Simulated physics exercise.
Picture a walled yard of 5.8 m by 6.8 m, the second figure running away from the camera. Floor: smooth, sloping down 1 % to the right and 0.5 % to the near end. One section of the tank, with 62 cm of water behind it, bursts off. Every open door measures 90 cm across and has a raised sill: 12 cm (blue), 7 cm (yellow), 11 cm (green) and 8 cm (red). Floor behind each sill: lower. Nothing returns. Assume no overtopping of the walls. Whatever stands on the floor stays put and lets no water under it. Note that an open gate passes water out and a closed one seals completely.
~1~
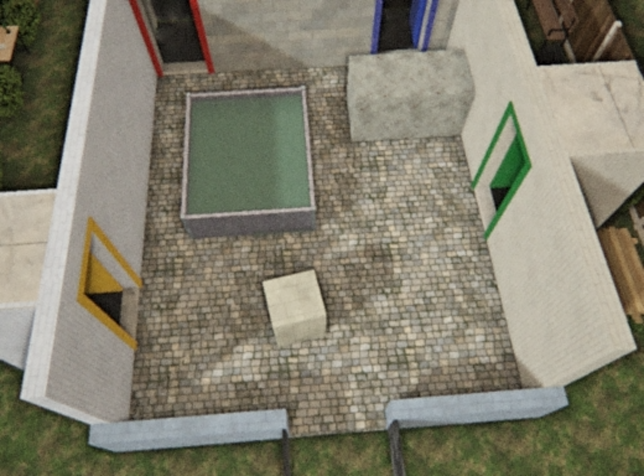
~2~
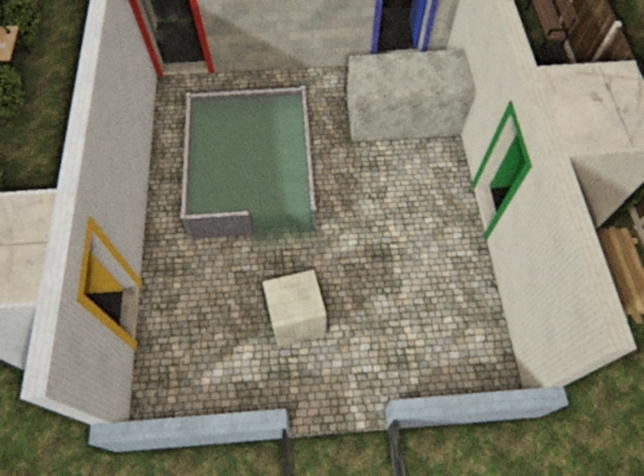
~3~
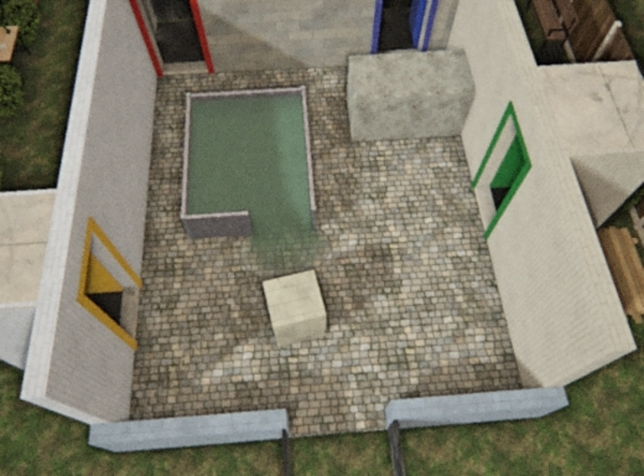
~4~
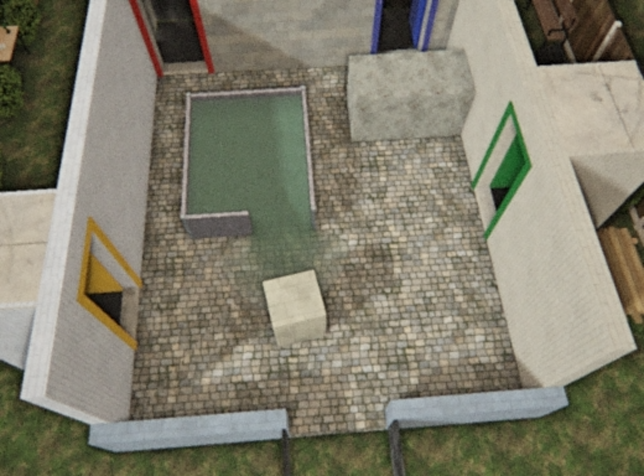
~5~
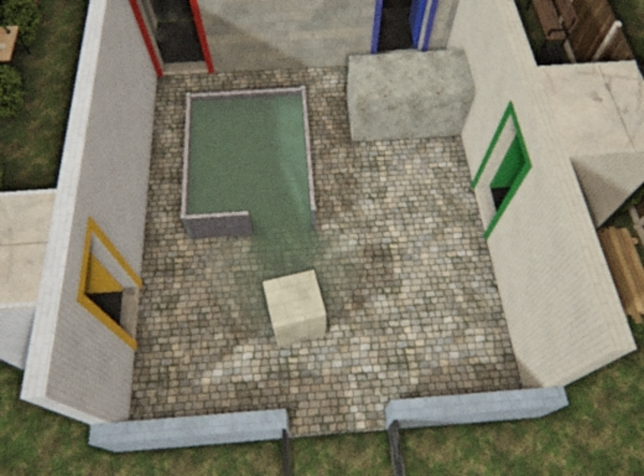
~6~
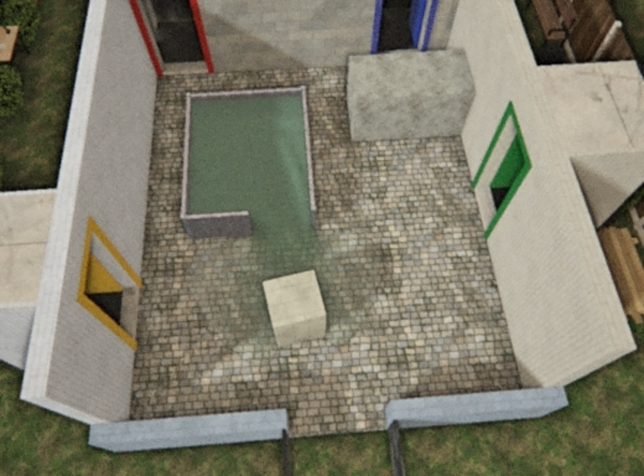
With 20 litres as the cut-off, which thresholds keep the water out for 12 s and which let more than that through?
Over 12 s: The blue door holds it off; the yellow door lets too much through; the green door holds it off; the red door holds it off.
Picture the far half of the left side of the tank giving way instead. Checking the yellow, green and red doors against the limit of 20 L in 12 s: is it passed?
So yellow ends up short of it, green short of it, red past the limit.
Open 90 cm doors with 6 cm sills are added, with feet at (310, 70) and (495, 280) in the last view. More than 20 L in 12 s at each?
Well, the first one ends up on the low side, the second one on the high side.
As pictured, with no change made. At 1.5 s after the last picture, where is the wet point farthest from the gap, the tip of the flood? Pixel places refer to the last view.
I'd put it near pixel (524, 398) of the last picture.
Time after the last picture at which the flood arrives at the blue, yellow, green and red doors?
Times: Blue 6.5 seconds, yellow 1.1 seconds, green 2.2 seconds, red 6.5 seconds.
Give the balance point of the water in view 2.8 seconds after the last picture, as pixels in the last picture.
The water's centre is around (291, 249).
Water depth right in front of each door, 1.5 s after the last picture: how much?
In cm: Blue 0, yellow 13, green 0, red 0.
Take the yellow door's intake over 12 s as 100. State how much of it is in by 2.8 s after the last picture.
Roughly 45%.
Then, 0.7 s after the last picture water covers 25 % of the floor and is deepest (46 cm) near (298, 299); blue door not reached, yellow door not reached, green door not reached, red door not reached.
Then, 1.5 s after the last picture water covers 45 % of the floor and is deepest (43 cm) near (524, 398); blue door not reached, yellow door 13 cm at the sill, 3 L in, green door not reached, red door not reached.
Then, 2.8 s after the last picture water covers 50 % of the floor and is deepest (29 cm) near (298, 299); blue door not reached, yellow door 16 cm at the sill, 53 L in, green door 4 cm at the sill, 0 L in, red door not reached.
Then, 6.3 s after the last picture water covers 75 % of the floor and is deepest (20 cm) near (512, 399); blue door not reached, yellow door 10 cm at the sill, 117 L in, green door 10 cm at the sill, 0 L in, red door not reached.
Then, 11.3 s after the last picture water covers 95 % of the floor and is deepest (16 cm) near (524, 398); blue door 5 cm at the sill, 0 L in, yellow door 6 cm at the sill, 123 L in, green door 8 cm at the sill, 0 L in, red door 5 cm at the sill, 0 L in.
